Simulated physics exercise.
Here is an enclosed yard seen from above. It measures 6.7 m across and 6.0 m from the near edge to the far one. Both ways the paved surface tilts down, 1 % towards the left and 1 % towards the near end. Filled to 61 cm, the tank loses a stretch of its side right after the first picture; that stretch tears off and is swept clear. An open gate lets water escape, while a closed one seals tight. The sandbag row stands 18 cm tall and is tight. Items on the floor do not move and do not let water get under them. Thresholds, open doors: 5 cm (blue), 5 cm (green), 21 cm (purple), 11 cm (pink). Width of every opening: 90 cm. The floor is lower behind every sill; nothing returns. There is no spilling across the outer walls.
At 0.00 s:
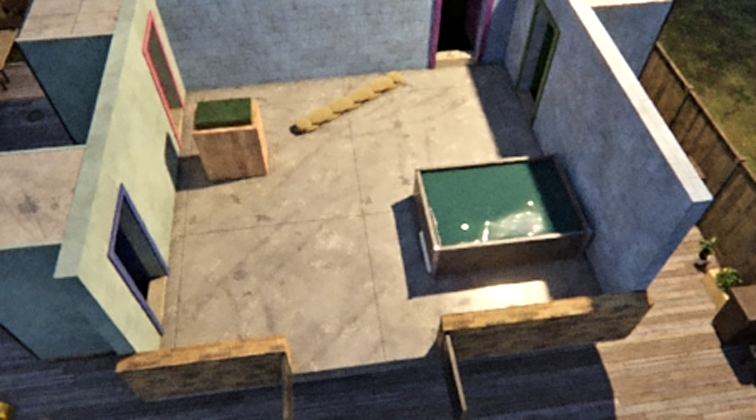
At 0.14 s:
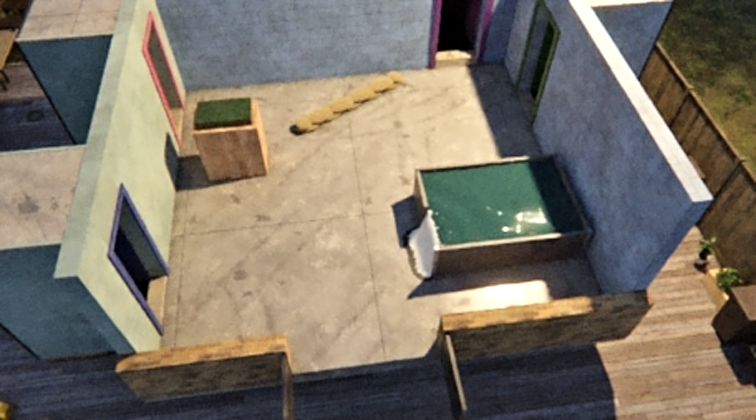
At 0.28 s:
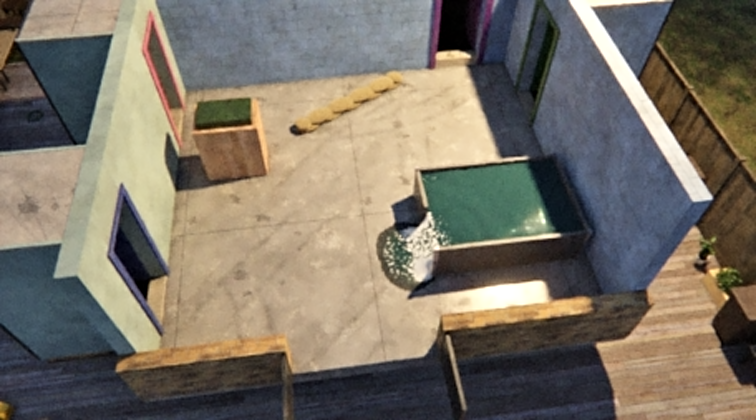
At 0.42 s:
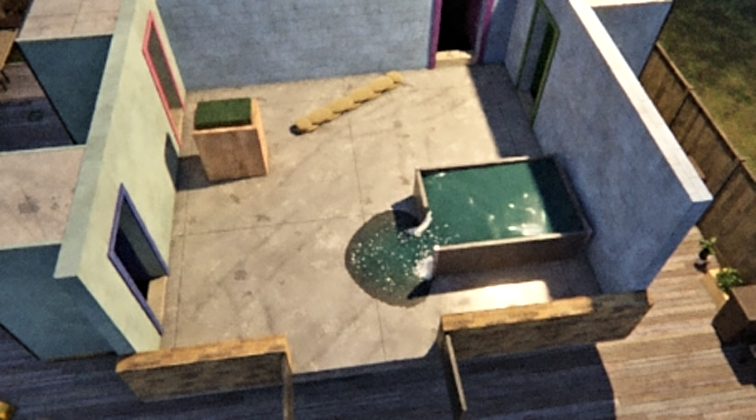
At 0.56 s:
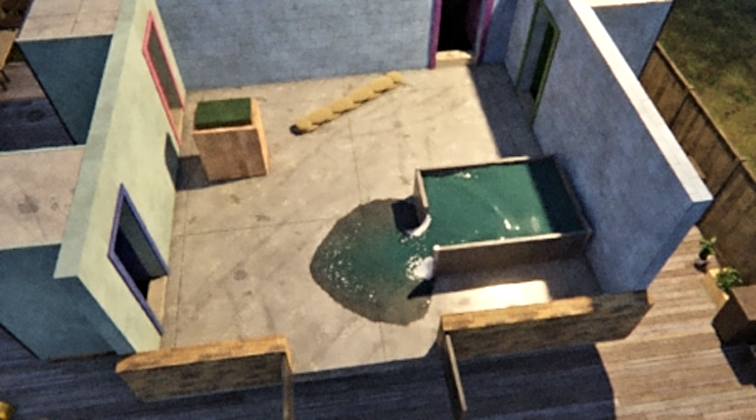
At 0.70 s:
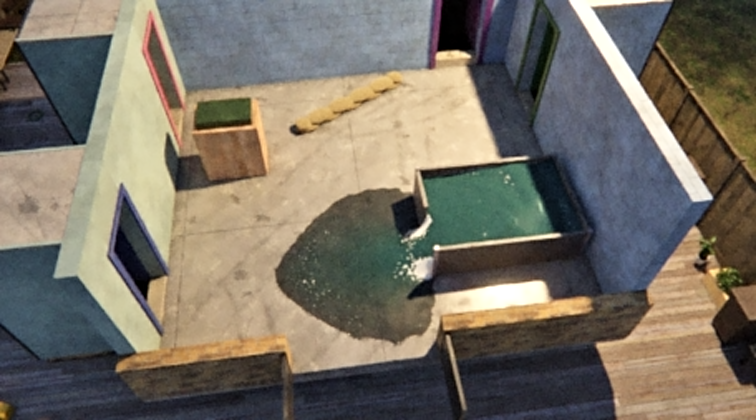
At the start, a rectangular tank of green water stands whole on the right of a walled, paved yard, near a planter and a yellowish strip. Its left side then breaks open, and water gushes out, spreading leftward and toward the near wall in a widening dark pool.
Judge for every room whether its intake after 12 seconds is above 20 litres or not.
The blue door: Intake above; the green door: Intake not above; the purple door: Intake not above; the pink door: Intake not above.
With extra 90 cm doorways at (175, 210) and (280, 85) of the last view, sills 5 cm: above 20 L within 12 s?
Exceeded, within it.
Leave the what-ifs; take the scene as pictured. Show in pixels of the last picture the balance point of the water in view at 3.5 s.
Around (377, 241) in the last picture.
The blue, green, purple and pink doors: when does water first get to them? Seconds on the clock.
Lab note: Blue = 1.3 s, green = not within the 12 s, purple = not within the 12 s, pink = 3.0 s.
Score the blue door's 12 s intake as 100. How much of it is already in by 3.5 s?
By then it's near 40% of the total.
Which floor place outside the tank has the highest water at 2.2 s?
At about (172, 361).
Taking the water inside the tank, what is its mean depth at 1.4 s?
45 cm.
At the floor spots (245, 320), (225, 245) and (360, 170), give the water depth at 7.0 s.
11, 10, 2 cm.
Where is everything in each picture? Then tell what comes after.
The first frame shows the tank at (499, 202) is whole and still, 61 cm deep.
In the second frame, the front is at (412, 232), 0.5 m from the gap at (431, 243); 0.2 m2 of floor is under water; 61 cm left at the back of the tank.
In the third frame, water pours out at (431, 245) and has run 0.8 m, to (384, 239); typically 10 cm deep outside, 61 cm at the tank's back.
In the fourth frame, water pours out at (431, 245) and has run 1.3 m, to (349, 258); typically 6 cm deep outside, 61 cm at the tank's back.
In the fifth frame, water pours out at (431, 245) and has run 1.8 m, to (317, 272); typically 5 cm deep outside, 61 cm at the tank's back.
In the sixth frame, water pours out at (431, 245) and has run 2.4 m, to (283, 279); typically 4 cm deep outside, 58 cm at the tank's back.
After 1.4 s water covers 30 % of the floor and is deepest (32 cm) near (417, 256); blue door 6 cm at the sill, 0 L in, green door not reached, purple door not reached, pink door not reached.
After 2.2 s water covers 35 % of the floor and is deepest (34 cm) near (172, 361); blue door 12 cm at the sill, 32 L in, green door not reached, purple door not reached, pink door not reached.
After 3.5 s water covers 40 % of the floor and is deepest (24 cm) near (158, 375); blue door 18 cm at the sill, 123 L in, green door not reached, purple door not reached, pink door 3 cm at the sill, 0 L in.
After 7.0 s water covers 55 % of the floor and is deepest (15 cm) near (158, 375); blue door 13 cm at the sill, 239 L in, green door not reached, purple door not reached, pink door 5 cm at the sill, 0 L in.
After 12.0 s water covers 70 % of the floor and is deepest (10 cm) near (158, 375); blue door 9 cm at the sill, 319 L in, green door not reached, purple door not reached, pink door 6 cm at the sill, 0 L in.
